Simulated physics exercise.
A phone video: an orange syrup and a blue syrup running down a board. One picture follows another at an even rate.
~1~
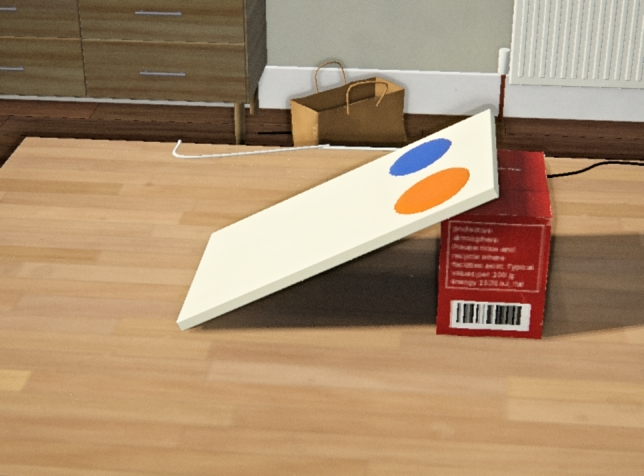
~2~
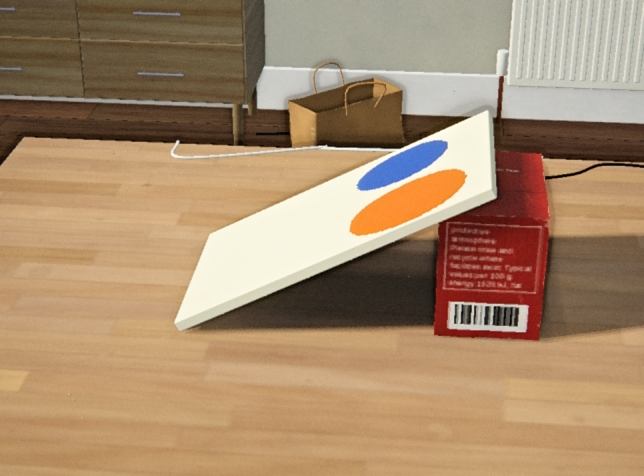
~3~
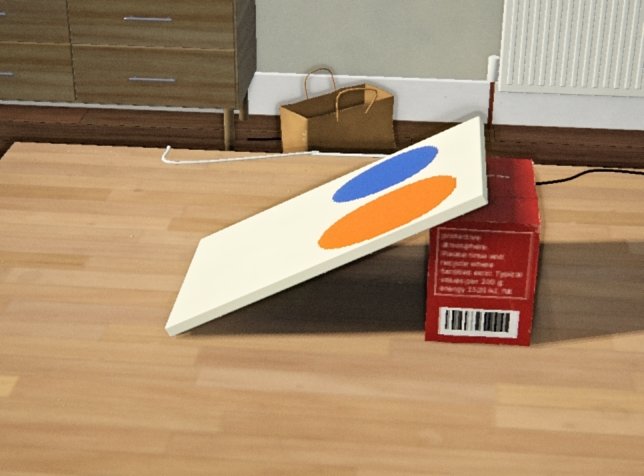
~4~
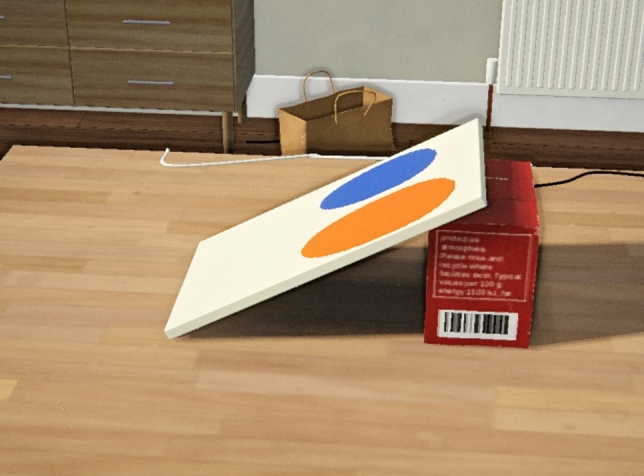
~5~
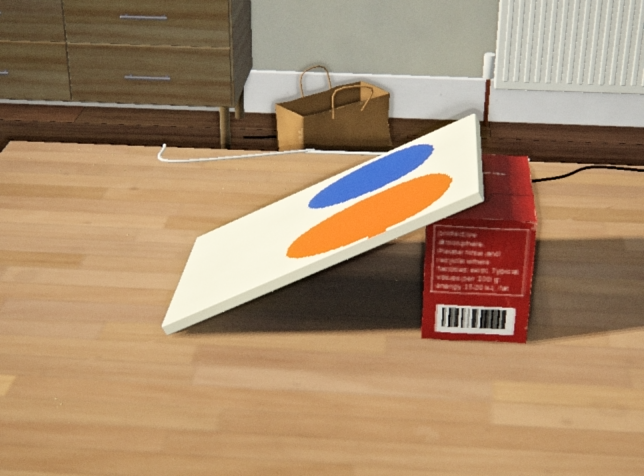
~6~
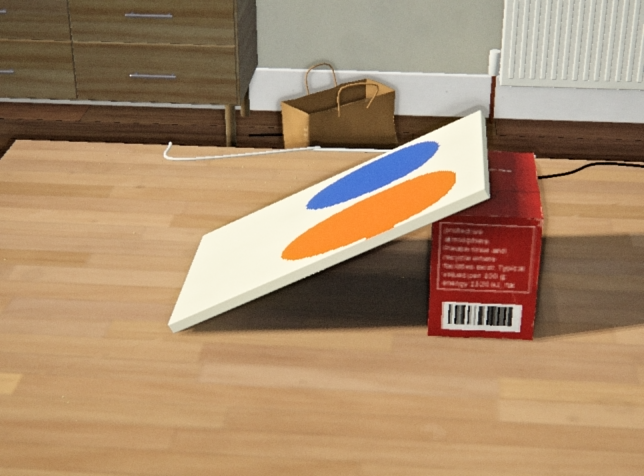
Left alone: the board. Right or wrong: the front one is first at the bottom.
Right.
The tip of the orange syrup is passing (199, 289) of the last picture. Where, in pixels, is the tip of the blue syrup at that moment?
Roughly (247, 231) in the last view.
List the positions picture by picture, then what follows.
In the first picture, tip of the orange syrup a quarter of the way down; tip of the blue syrup (398, 165) a quarter of the way down.
In the second picture, tip of the orange syrup (359, 221) half way down; tip of the blue syrup half way down.
In the third picture, tip of the orange syrup half way down; tip of the blue syrup (339, 194) half way down.
In the fourth picture, tip of the orange syrup (310, 246) half way down; tip of the blue syrup half way down.
In the fifth picture, tip of the orange syrup half way down; tip of the blue syrup (317, 200) half way down.
In the sixth picture, tip of the orange syrup (290, 249) three quarters of the way down; tip of the blue syrup half way down.
Shortly, the orange syrup is three quarters of the way down; the blue syrup is three quarters of the way down.
Then, the orange syrup is close to the edge; the blue syrup is three quarters of the way down.
At the finish, the orange syrup is at the low edge; the blue syrup is close to the edge.
